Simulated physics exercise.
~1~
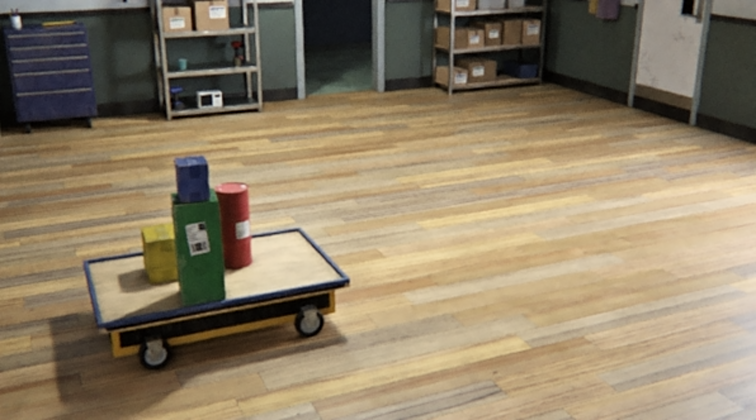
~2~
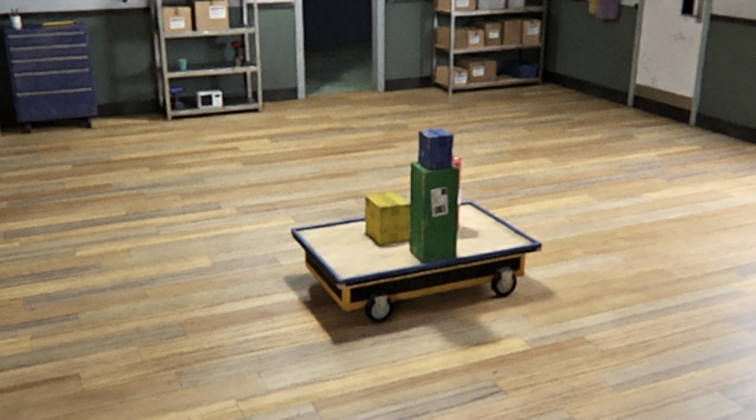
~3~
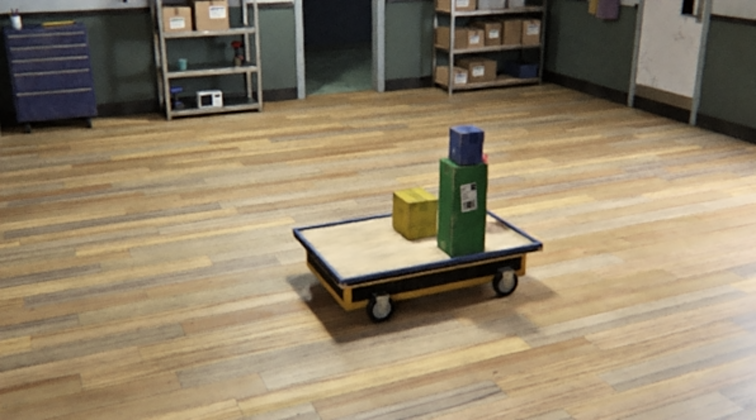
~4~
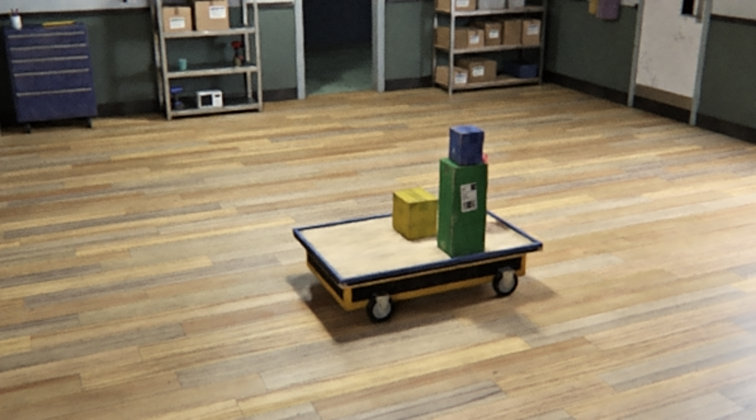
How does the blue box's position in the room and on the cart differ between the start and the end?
At the start the blue box is on the left side of the room, above about the middle of the cart's deck. By the end it is right of the middle of the room and nearer the right end of the deck, still on top of the green box.
